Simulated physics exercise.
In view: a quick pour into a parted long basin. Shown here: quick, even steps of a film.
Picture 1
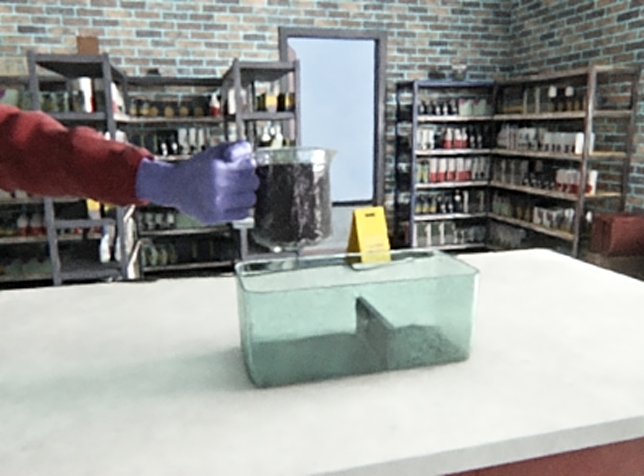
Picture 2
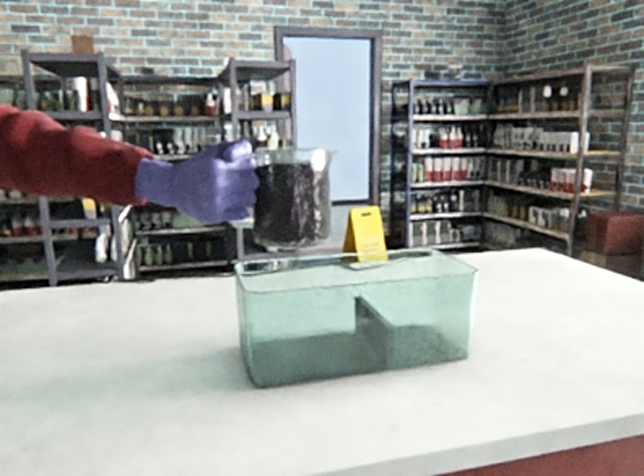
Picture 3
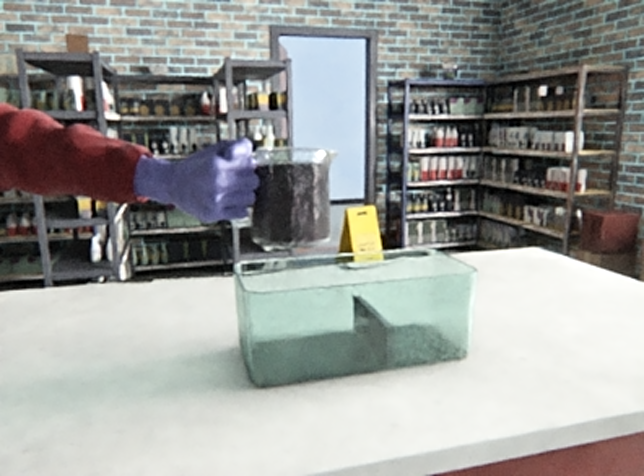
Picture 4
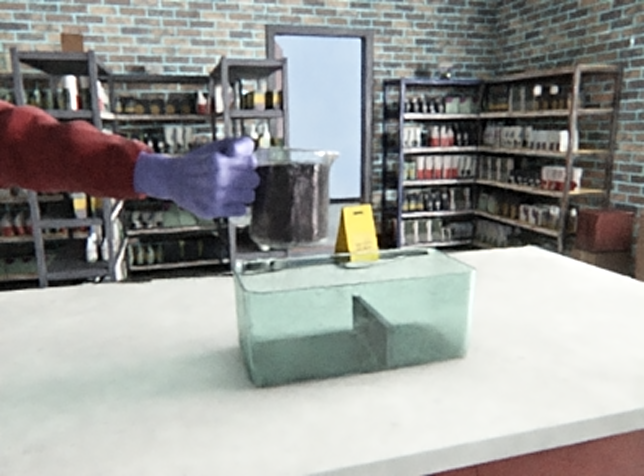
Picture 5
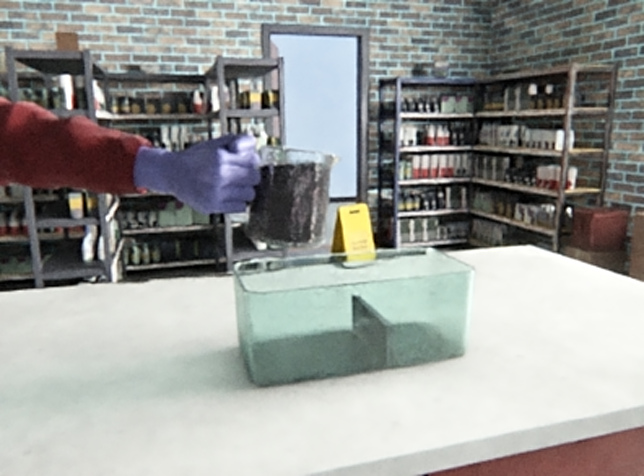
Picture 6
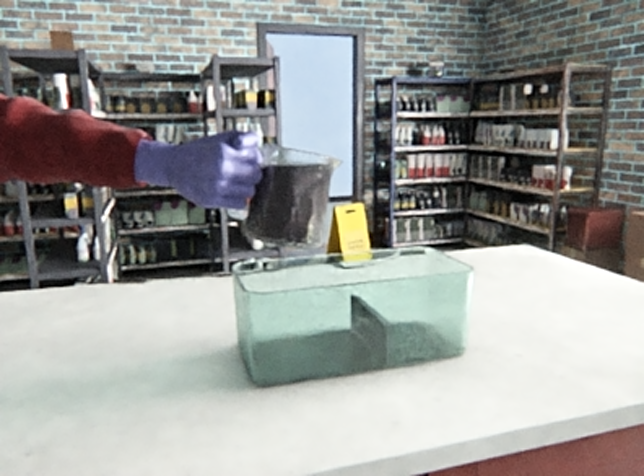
In a storeroom, a gloved hand slightly tilts a pitcher of dark liquid rightward above a divided glass basin.
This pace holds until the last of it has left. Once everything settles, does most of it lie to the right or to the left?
The largest amount gathers in the right chamber.
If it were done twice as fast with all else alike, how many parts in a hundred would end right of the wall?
I'd estimate about 65 percent ends up there.
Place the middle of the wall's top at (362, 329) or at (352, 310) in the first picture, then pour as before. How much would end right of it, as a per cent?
Roughly 90 per cent first and roughly 95 per cent second.
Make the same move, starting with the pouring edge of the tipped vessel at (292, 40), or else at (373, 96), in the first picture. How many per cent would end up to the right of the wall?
First place gives some 40 %, second place some 75 %.
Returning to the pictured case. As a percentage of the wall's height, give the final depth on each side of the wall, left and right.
Once it is still, the left part shows 10 per cent and the right part 50.
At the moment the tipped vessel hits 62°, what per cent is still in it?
I'd put it near 85 %.
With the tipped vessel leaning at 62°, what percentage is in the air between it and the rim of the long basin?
Close to 10 per cent.
A moment on, the tilt is 62° and 84 per cent is still to pour, 0 is left of the wall and 6 right of it.
Next, the tilt is 96° and 34 per cent is still to pour, 3 is left of the wall and 50 right of it.
Then the tilt is 107° and 4 per cent is still to pour, 22 is left of the wall and 72 right of it.
Later the tilt is 107° and 0 per cent is still to pour, 28 is left of the wall and 72 right of it.
At rest 28 per cent lies left of the wall, 72 right of it and 0 outside.
